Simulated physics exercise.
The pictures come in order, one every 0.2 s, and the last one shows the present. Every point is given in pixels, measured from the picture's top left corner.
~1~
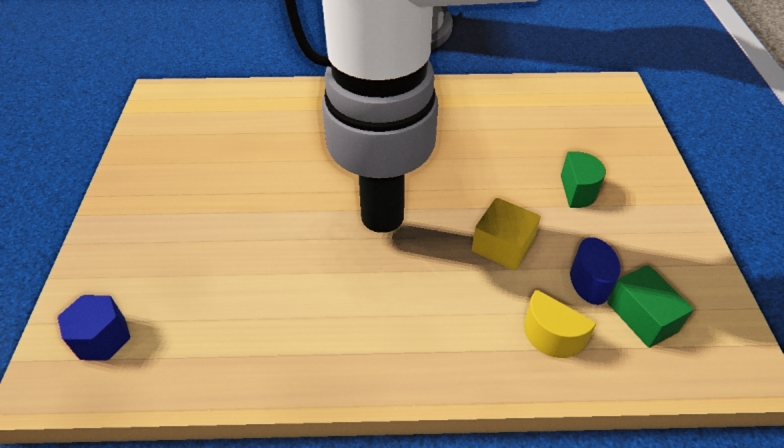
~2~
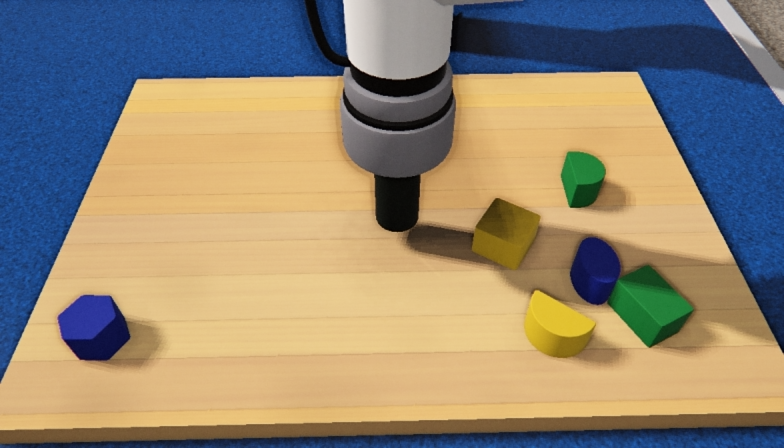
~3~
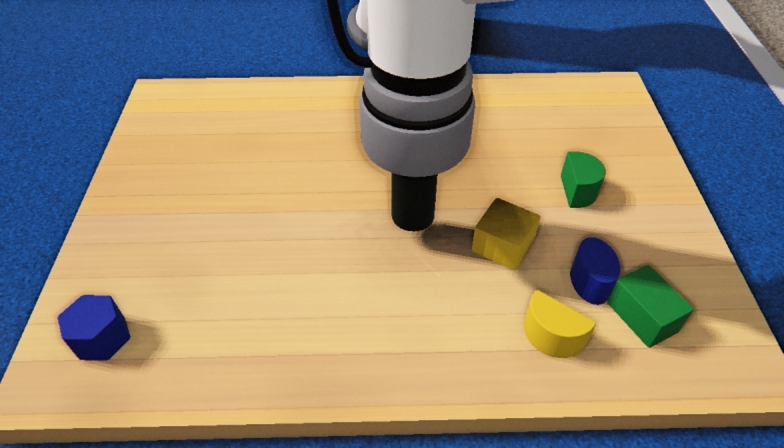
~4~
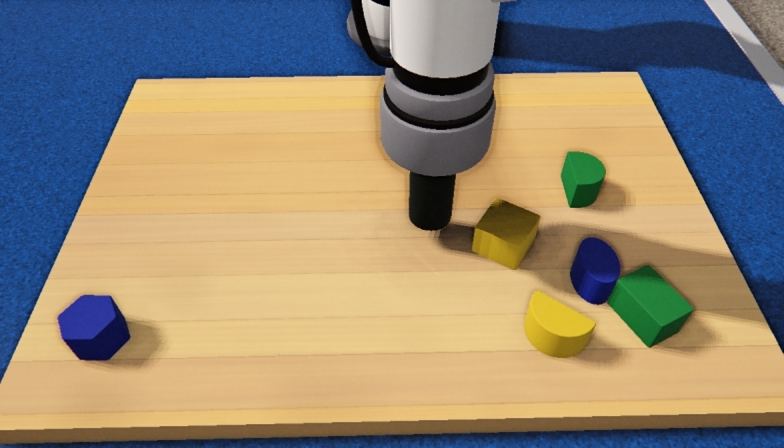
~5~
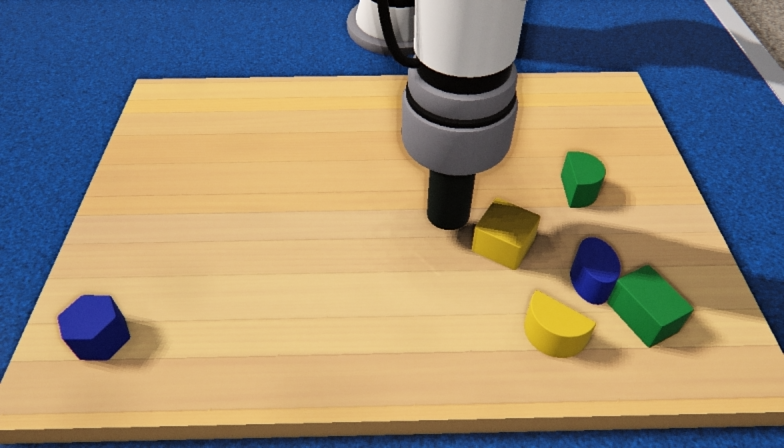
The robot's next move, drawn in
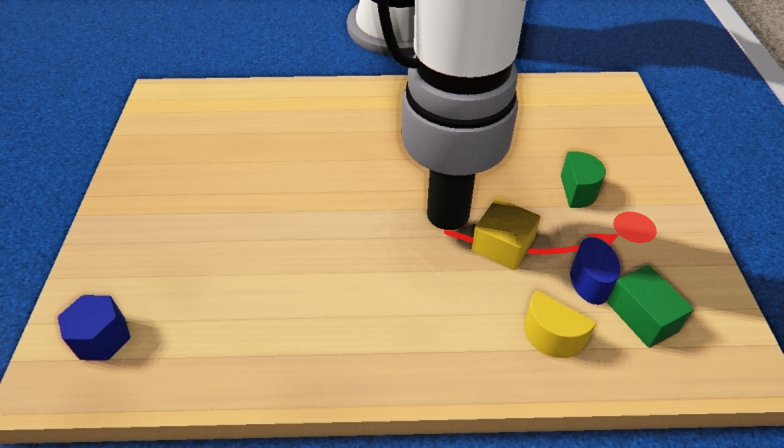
A robot arm's black peg slides right across the wooden board toward the yellow block.
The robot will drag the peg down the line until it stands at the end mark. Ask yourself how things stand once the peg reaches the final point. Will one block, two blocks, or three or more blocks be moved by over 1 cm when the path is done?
Going by the path, two blocks will move.
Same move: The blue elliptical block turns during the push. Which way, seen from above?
Clockwise, from overhead.
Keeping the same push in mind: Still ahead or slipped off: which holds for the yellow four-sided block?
It is still in front.
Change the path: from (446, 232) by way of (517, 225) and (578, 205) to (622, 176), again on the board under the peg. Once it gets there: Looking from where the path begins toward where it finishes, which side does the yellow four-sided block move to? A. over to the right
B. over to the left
(A)
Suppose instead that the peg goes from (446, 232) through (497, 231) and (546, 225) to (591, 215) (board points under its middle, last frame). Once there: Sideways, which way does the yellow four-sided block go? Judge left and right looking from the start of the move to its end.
So, looking from the first point of the path to the last, the yellow four-sided block moves rightwards.
The line goes from (446, 232) by way of (512, 249) and (580, 248) to (635, 227).
The first path, step by step. One third of the way, peg at (516, 233); yellow four-sided block at (566, 226), turned 30° anticlockwise; blue elliptical block at (611, 261), turned 25° clockwise.
Two thirds of the way, peg at (588, 230); yellow four-sided block at (635, 218), turned 40° anticlockwise; blue elliptical block at (626, 257), turned 75° clockwise; green oblong block at (659, 297).
At the end, peg at (643, 210); yellow four-sided block at (694, 206), turned 15° anticlockwise; green half-round block unmoved; blue elliptical block at (626, 257), turned 75° clockwise; green oblong block at (659, 297).
